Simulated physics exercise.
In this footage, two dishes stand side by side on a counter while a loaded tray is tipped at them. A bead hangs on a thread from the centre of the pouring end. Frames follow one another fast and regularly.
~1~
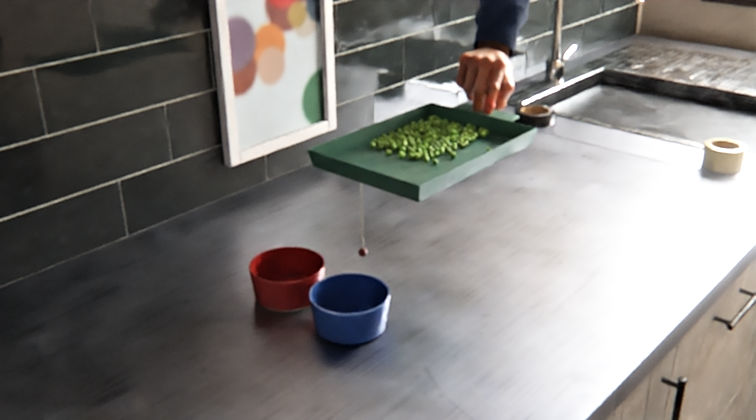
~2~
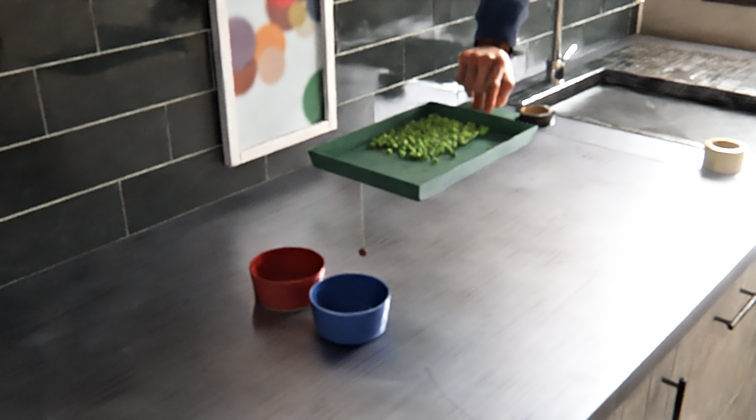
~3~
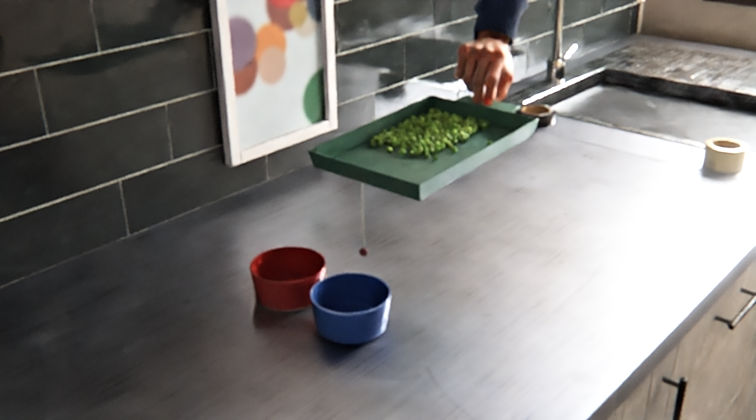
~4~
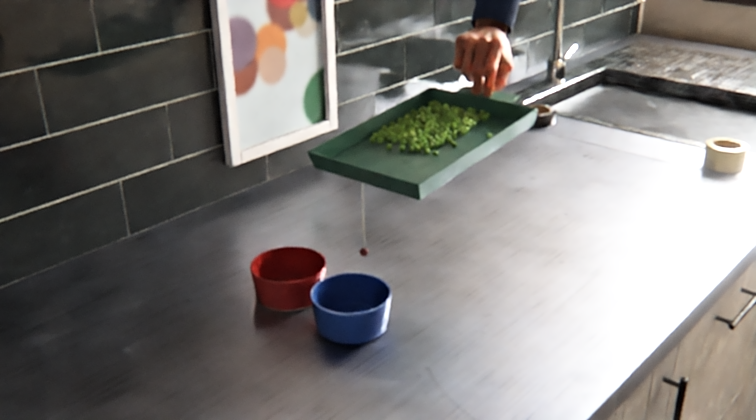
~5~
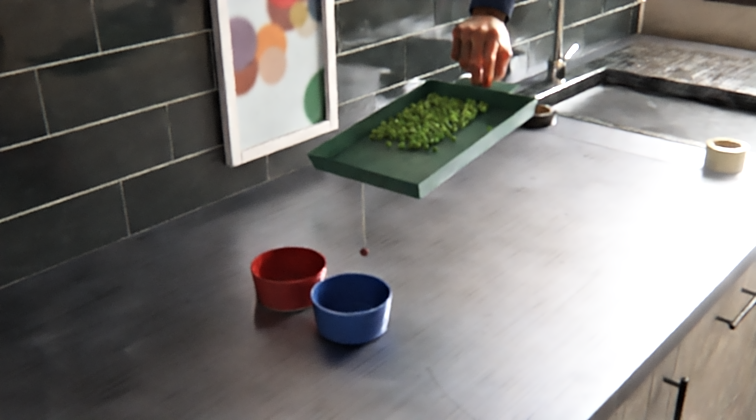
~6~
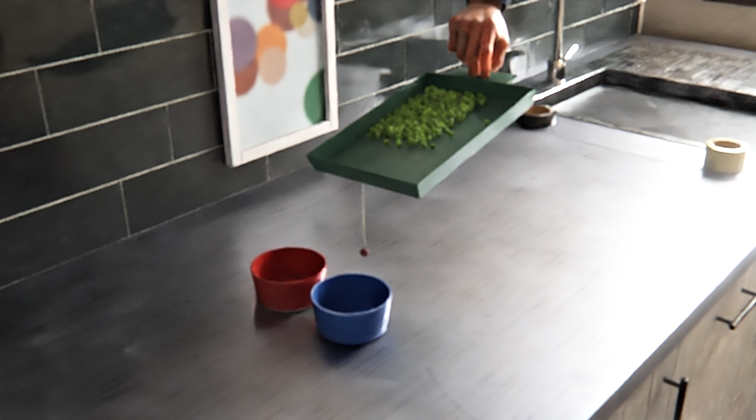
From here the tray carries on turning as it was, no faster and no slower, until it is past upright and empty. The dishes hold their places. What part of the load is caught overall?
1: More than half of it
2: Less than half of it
More than half of it.
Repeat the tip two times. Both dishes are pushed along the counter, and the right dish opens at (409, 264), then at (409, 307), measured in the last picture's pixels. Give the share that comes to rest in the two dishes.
The first try yields 0% and the second yields 20%.
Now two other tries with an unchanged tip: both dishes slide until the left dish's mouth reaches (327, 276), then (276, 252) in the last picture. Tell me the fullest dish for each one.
One: The left-side dish. Two: The left-side dish.
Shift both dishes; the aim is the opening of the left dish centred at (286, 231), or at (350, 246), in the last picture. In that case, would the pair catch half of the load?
Try 1: A lesser share; try 2: A lesser share.
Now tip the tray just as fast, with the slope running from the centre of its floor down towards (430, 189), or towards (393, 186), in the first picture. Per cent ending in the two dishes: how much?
About 0 % and 40 %.
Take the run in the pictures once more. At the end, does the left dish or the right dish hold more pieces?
That is the left-hand dish.
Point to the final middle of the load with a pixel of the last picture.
About pixel (290, 289).
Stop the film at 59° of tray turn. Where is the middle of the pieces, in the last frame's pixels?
I'd put it at about (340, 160).
Just after the last frame, tray tipped steeply; almost all on the tray; just a few in the left dish.
A moment on, tray tipped right over; roughly a quarter on the tray; just a few in the right dish; roughly half in the left dish; about a tenth outside both; roughly a quarter in the air.
Further on, tray tipped past a quarter turn; about a tenth in the right dish; the larger part in the left dish; about a tenth outside both.
When it is over, tray tipped past a quarter turn; about a tenth in the right dish; the larger part in the left dish; about a tenth outside both.
